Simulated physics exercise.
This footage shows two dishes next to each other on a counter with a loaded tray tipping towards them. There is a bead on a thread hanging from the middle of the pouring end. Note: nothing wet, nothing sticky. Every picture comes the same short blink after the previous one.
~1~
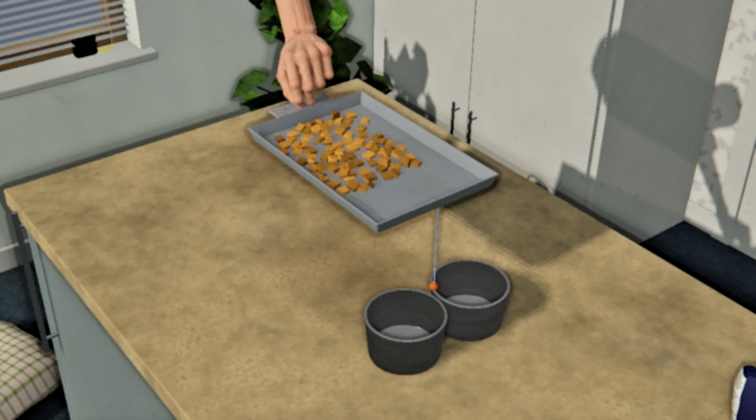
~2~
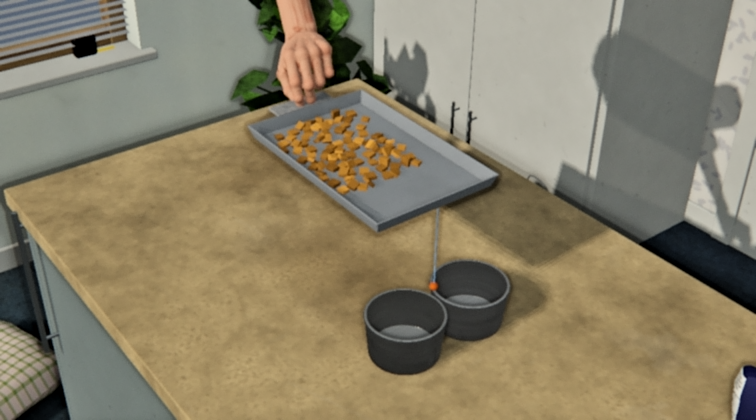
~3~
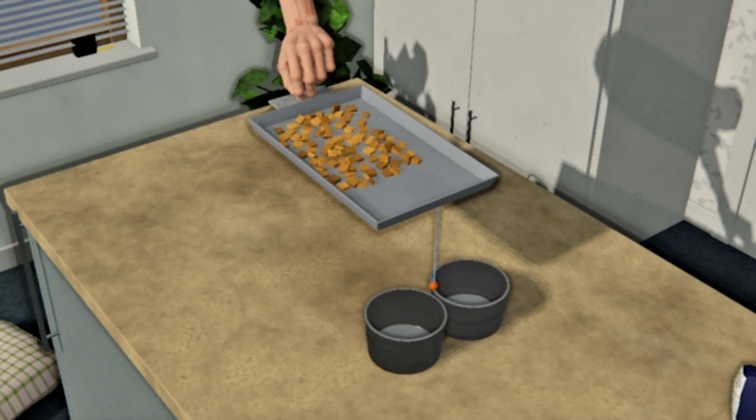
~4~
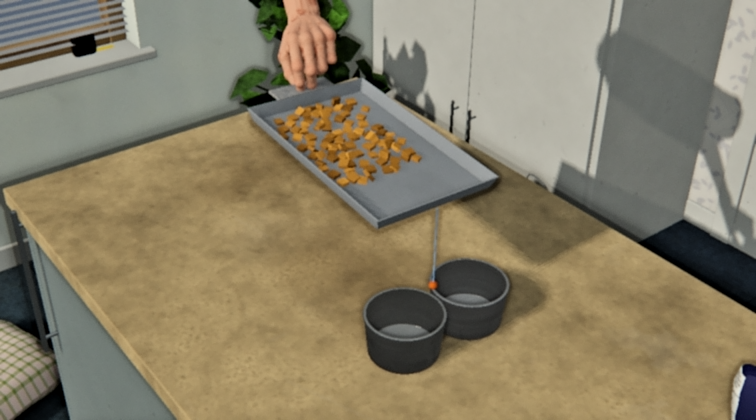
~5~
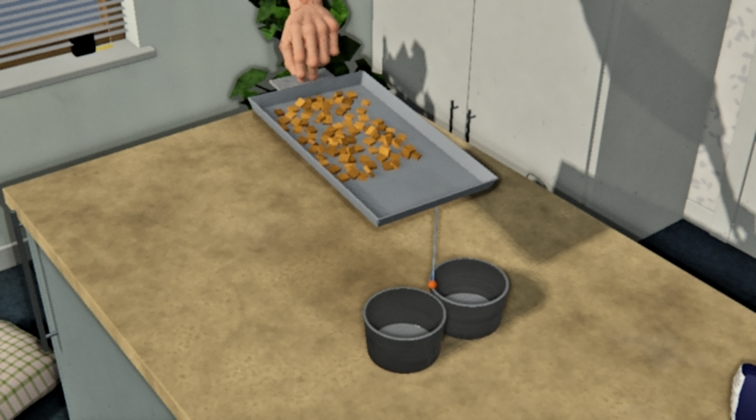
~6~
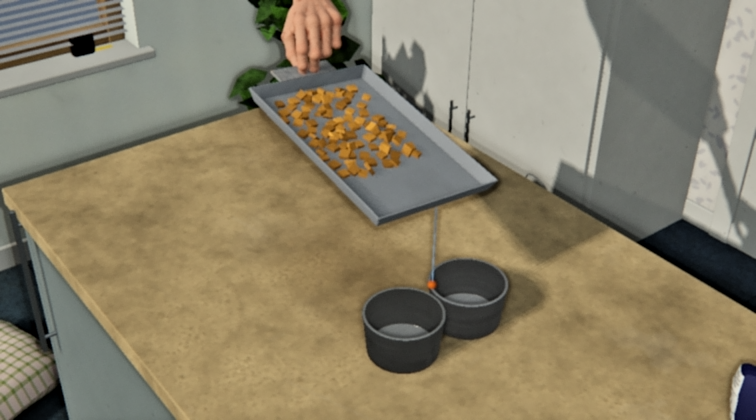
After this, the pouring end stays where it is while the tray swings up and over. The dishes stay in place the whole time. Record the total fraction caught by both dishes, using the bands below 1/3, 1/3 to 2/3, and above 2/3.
Total caught: Above 2/3.
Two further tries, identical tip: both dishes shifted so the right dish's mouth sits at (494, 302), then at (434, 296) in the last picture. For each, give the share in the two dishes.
About 30 per cent, then about 10 per cent.
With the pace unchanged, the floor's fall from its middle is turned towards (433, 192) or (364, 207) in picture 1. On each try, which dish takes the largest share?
At the first place the right one, at the second the dish on the left.
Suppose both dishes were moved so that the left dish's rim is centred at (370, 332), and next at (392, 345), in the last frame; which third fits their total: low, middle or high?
Where the dishes stand first, below one third; where they stand second, less than a third.
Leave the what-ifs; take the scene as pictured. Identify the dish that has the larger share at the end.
That turns out to be the right.
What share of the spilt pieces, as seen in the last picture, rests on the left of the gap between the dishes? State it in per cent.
About 0 per cent.
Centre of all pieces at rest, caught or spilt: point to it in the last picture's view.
About pixel (478, 308).
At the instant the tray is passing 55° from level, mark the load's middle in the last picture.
The load is centred around (463, 183).
Just after the last frame, tray tipped steeply; almost all on the tray; about a tenth in the air.
A moment on, tray tipped right over; roughly half on the tray; about a tenth in the right dish; about a tenth outside both; roughly a quarter in the air.
Further on, tray tipped past a quarter turn; the larger part in the right dish; roughly a quarter outside both.
When it is over, tray tipped past a quarter turn; not one in the left dish; the larger part in the right dish; roughly a quarter outside both.
